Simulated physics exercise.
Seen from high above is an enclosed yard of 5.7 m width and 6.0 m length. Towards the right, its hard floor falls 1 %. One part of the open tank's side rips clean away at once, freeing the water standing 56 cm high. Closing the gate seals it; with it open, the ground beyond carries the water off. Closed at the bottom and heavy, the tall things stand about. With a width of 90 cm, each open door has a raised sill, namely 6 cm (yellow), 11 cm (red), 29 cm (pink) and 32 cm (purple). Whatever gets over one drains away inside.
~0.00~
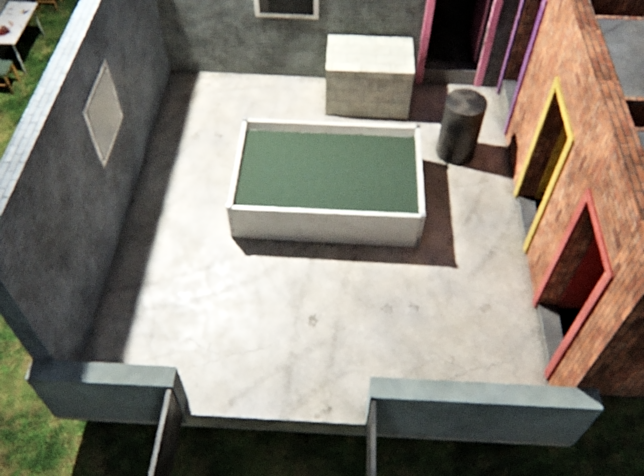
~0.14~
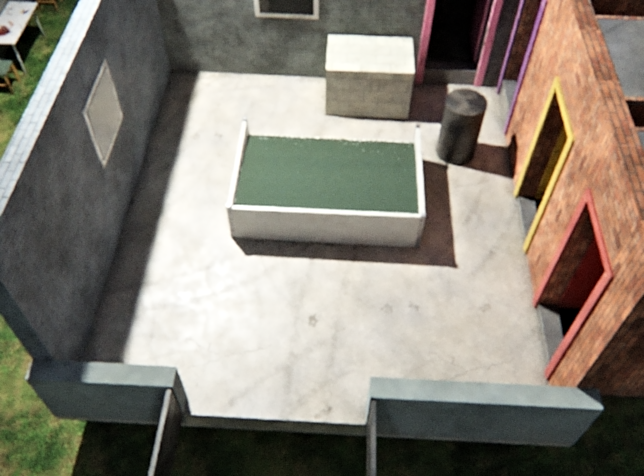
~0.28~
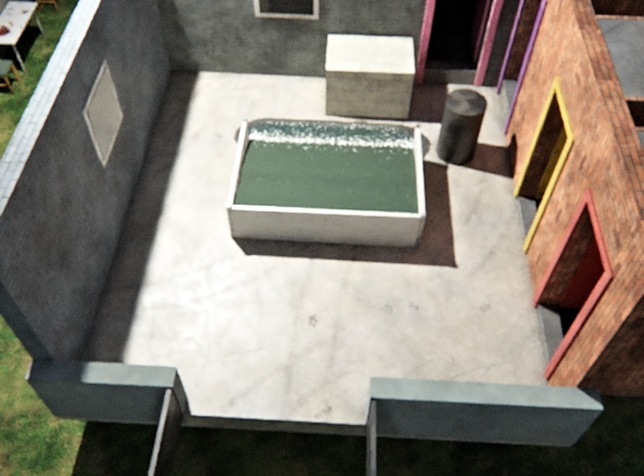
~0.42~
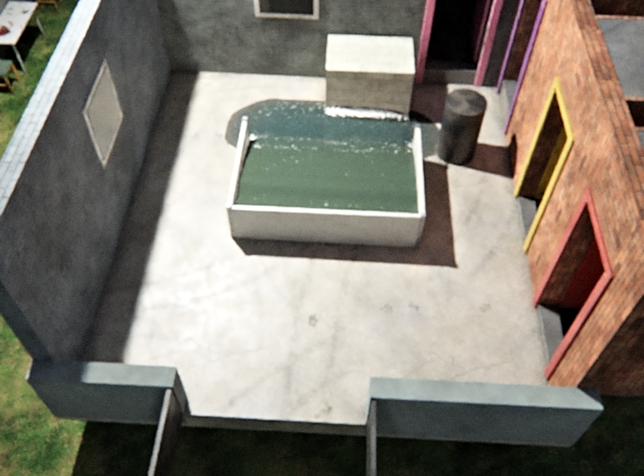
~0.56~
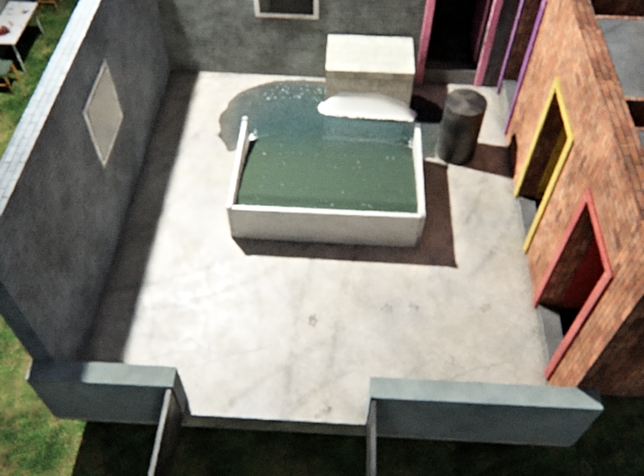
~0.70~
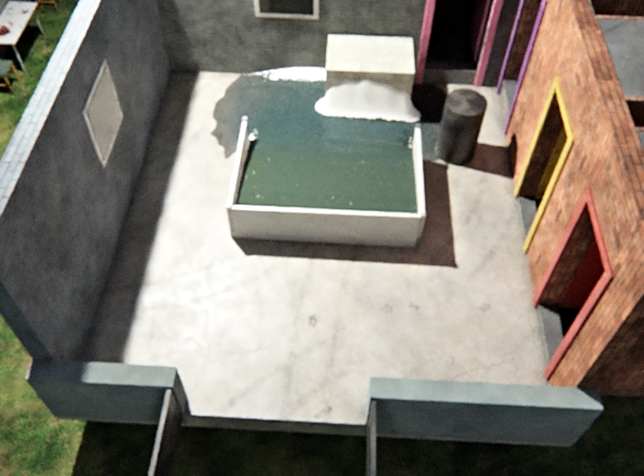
An open tank of green water loses its far side, and water spreads across the pale floor behind.
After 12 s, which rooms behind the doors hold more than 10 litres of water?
Room by room: Behind the yellow door 10 litres at most, behind the red door 10 litres at most, behind the pink door 10 litres at most, behind the purple door 10 litres at most.
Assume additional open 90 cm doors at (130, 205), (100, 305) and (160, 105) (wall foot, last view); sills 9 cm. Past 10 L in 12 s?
In sequence the answers are less than that, less than that and more than that.
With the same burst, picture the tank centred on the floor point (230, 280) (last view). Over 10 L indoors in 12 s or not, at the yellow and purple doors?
Yellow gets more than that, purple gets no more than that.
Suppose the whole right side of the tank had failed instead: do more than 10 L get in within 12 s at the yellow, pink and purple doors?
Outcomes - yellow: Exceeded, pink: Not exceeded, purple: Not exceeded.
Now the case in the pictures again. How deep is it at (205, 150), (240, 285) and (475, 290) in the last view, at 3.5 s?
Around 5 cm, 0 cm and 2 cm.
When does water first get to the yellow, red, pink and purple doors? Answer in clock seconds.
Yellow = 2.4 s, red = 3.8 s, pink = 0.8 s, purple = 1.2 s.
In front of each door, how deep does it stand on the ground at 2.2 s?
Depths: Yellow door 1 cm, red door 0 cm, pink door 21 cm, purple door 30 cm.
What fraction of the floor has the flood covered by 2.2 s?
Around 30 per cent.
After 1.4 s water covers 25 % of the floor and is deepest (40 cm) near (285, 83); yellow door not reached, red door not reached, pink door 11 cm at the sill, 0 L in, purple door 16 cm at the sill, 0 L in.
After 2.2 s water covers 30 % of the floor and is deepest (46 cm) near (170, 77); yellow door not reached, red door not reached, pink door 21 cm at the sill, 0 L in, purple door 30 cm at the sill, 0 L in.
After 3.5 s water covers 60 % of the floor and is deepest (24 cm) near (174, 98); yellow door 3 cm at the sill, 0 L in, red door not reached, pink door 18 cm at the sill, 0 L in, purple door 18 cm at the sill, 0 L in.
After 7.0 s water covers 90 % of the floor and is deepest (13 cm) near (368, 154); yellow door 5 cm at the sill, 0 L in, red door 7 cm at the sill, 0 L in, pink door 8 cm at the sill, 0 L in, purple door 9 cm at the sill, 0 L in.
After 12.0 s water covers 95 % of the floor and is deepest (12 cm) near (502, 398); yellow door 3 cm at the sill, 0 L in, red door 8 cm at the sill, 0 L in, pink door 10 cm at the sill, 0 L in, purple door 10 cm at the sill, 0 L in.
